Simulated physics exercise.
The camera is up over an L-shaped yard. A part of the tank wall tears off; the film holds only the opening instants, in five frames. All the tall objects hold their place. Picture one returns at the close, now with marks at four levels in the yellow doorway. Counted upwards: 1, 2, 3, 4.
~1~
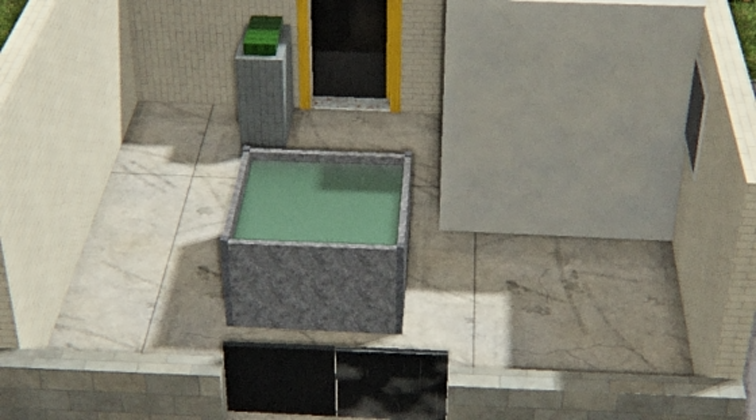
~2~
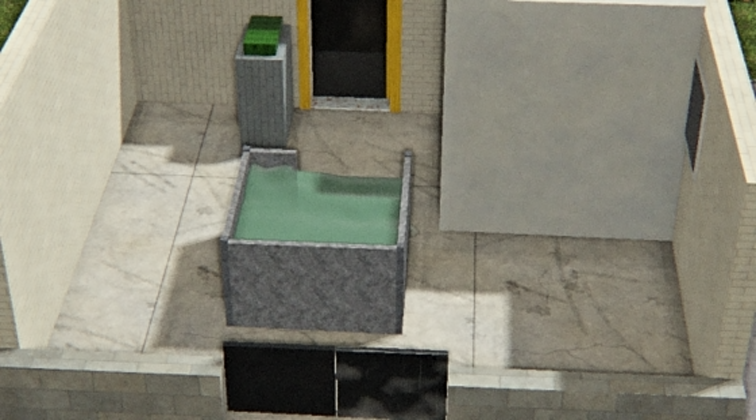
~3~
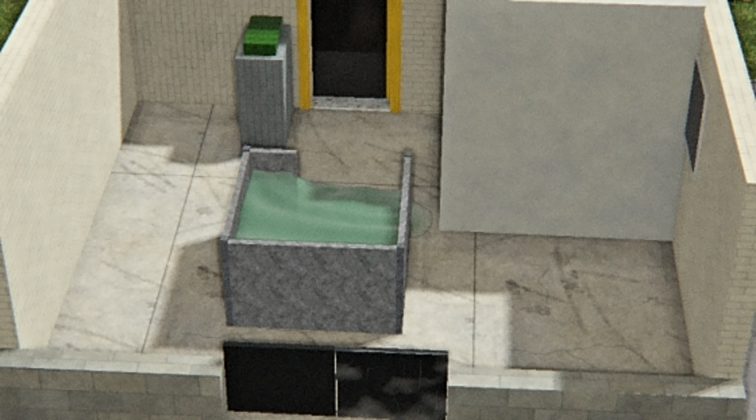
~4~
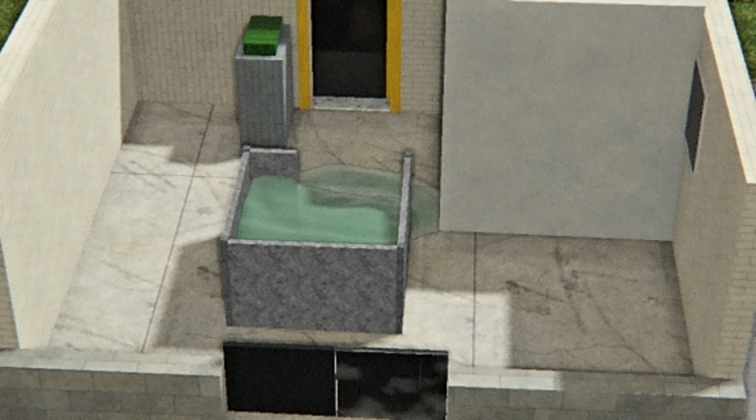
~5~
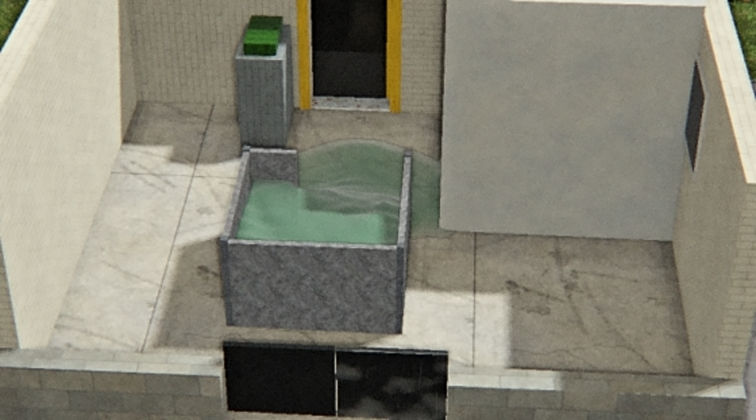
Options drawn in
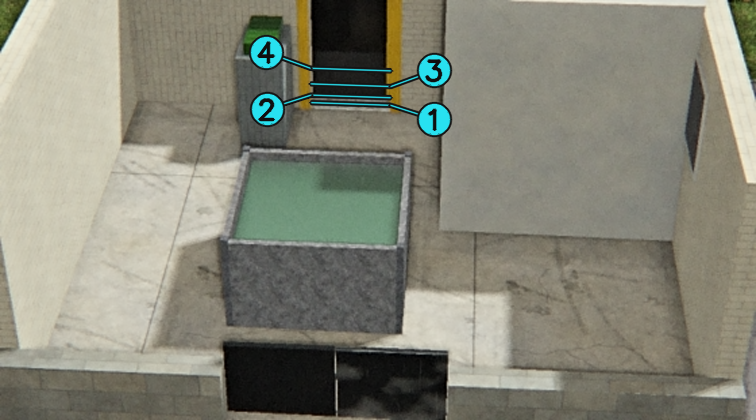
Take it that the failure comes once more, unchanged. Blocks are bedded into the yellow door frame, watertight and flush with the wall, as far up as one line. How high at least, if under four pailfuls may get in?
4 will do.
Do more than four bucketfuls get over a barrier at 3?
Yes.
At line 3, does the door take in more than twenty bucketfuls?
No, less.
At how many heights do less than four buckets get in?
One of them.
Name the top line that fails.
Line 3.
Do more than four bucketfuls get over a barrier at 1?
Yes, it does.
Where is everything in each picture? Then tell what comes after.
Water in the tank at rest, its middle at (320, 204); foot of the yellow doorway at (350, 110); shut gate at (336, 357).
Water covers 2 % of the ground, its front hidden from here.
Water covers 4 % of the ground, its front hidden from here.
Water covers 8 % of the ground, its front hidden from here.
Water covers 14 % of the ground and shows as far out as (376, 142).
On the marked copy, 1 at (350, 103); 2 at (350, 96); 3 at (350, 85); 4 at (350, 69); from the bottom up 1, 2, 3, 4.
With 1, dozens of bucketfuls pour in.
With 2, dozens of bucketfuls pour in.
With 3, about 8 bucketfuls get in.
With 4, a splash gets over, under a bucket.
